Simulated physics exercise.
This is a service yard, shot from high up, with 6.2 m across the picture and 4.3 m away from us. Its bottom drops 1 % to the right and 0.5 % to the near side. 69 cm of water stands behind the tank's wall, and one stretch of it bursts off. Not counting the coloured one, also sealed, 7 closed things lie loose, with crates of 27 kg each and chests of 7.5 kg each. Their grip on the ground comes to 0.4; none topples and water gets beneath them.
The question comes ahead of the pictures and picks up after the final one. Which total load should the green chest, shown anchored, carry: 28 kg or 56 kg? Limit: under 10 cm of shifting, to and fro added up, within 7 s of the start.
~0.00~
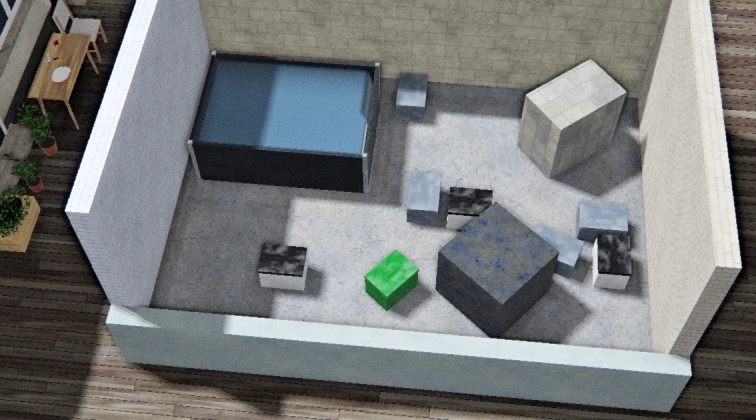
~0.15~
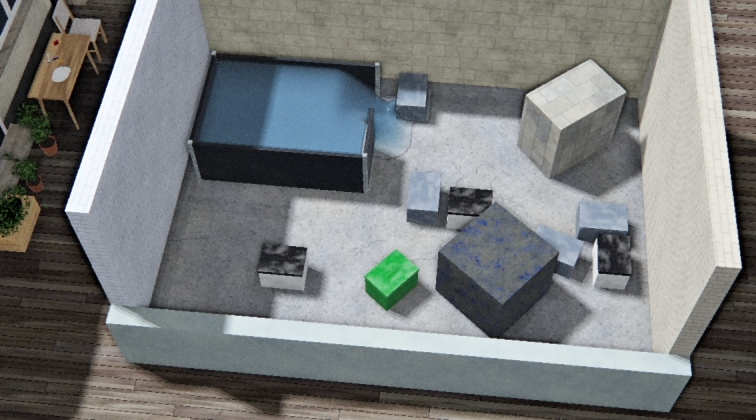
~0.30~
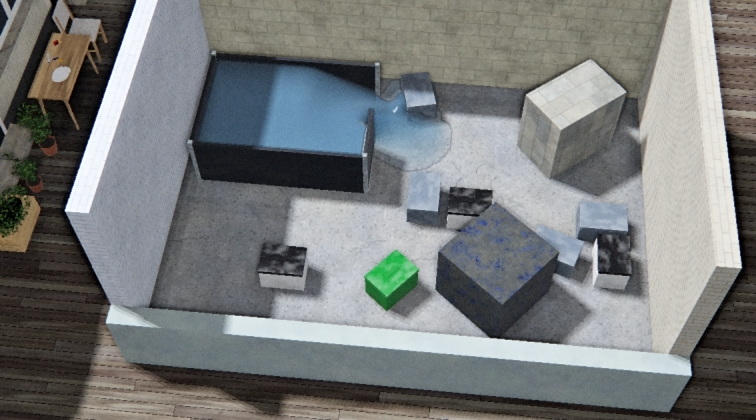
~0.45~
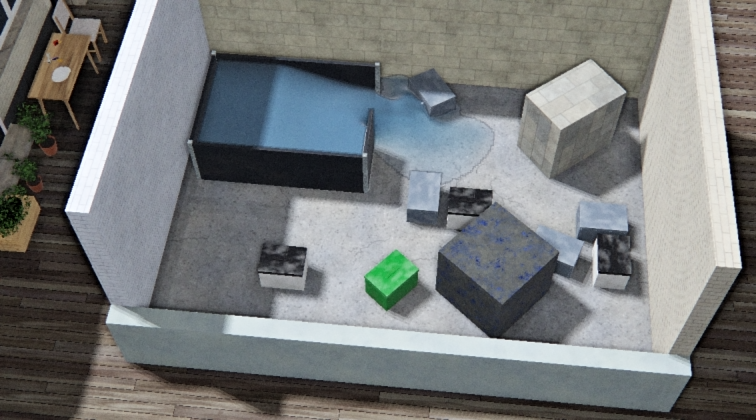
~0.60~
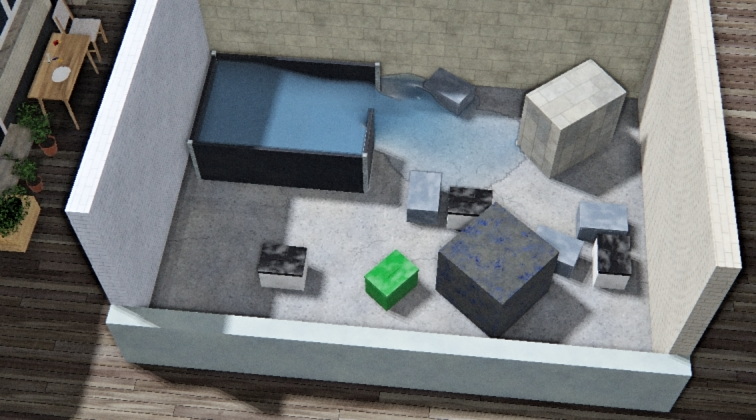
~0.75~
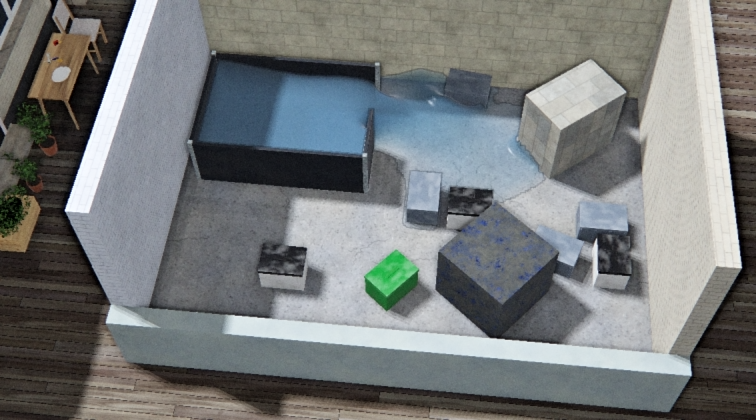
I'd say the lighter mass already keeps it put.
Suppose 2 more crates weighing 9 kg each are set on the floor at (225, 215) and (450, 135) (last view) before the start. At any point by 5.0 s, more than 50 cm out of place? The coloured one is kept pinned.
First one stayed within, second went beyond.
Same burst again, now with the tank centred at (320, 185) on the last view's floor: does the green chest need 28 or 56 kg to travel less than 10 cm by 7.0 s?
Lab note - in that case: Lighter mass suffices.
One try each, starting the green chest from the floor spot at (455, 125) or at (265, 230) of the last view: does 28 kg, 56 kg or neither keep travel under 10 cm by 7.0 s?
Try 1: Both insufficient. Try 2: Lesser mass sufficient.
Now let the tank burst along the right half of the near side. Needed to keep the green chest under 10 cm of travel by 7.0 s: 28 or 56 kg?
Then I'd expect neither mass to do.
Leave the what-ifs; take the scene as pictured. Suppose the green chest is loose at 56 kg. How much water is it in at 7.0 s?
Around 5 cm.
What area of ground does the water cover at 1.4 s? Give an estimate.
Roughly 10.0 m2 of it is wet.
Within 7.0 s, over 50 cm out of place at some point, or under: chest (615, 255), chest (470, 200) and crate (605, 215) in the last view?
Result, in sequence - exceeds the limit; exceeds the limit; exceeds the limit.
After 1.4 s the green chest would be 0 cm from its start with 28 kg and 0 cm from its start with 56 kg; 0 cm of water round it then.
After 3.1 s the green chest would be 0 cm from its start with 28 kg and 0 cm from its start with 56 kg; 0 cm of water round it then.
After 4.9 s the green chest would be 1 cm from its start with 28 kg and 0 cm from its start with 56 kg; 5 cm of water round it then.
After 7.0 s the green chest would be 1 cm from its start with 28 kg and 0 cm from its start with 56 kg; 5 cm of water round it then.
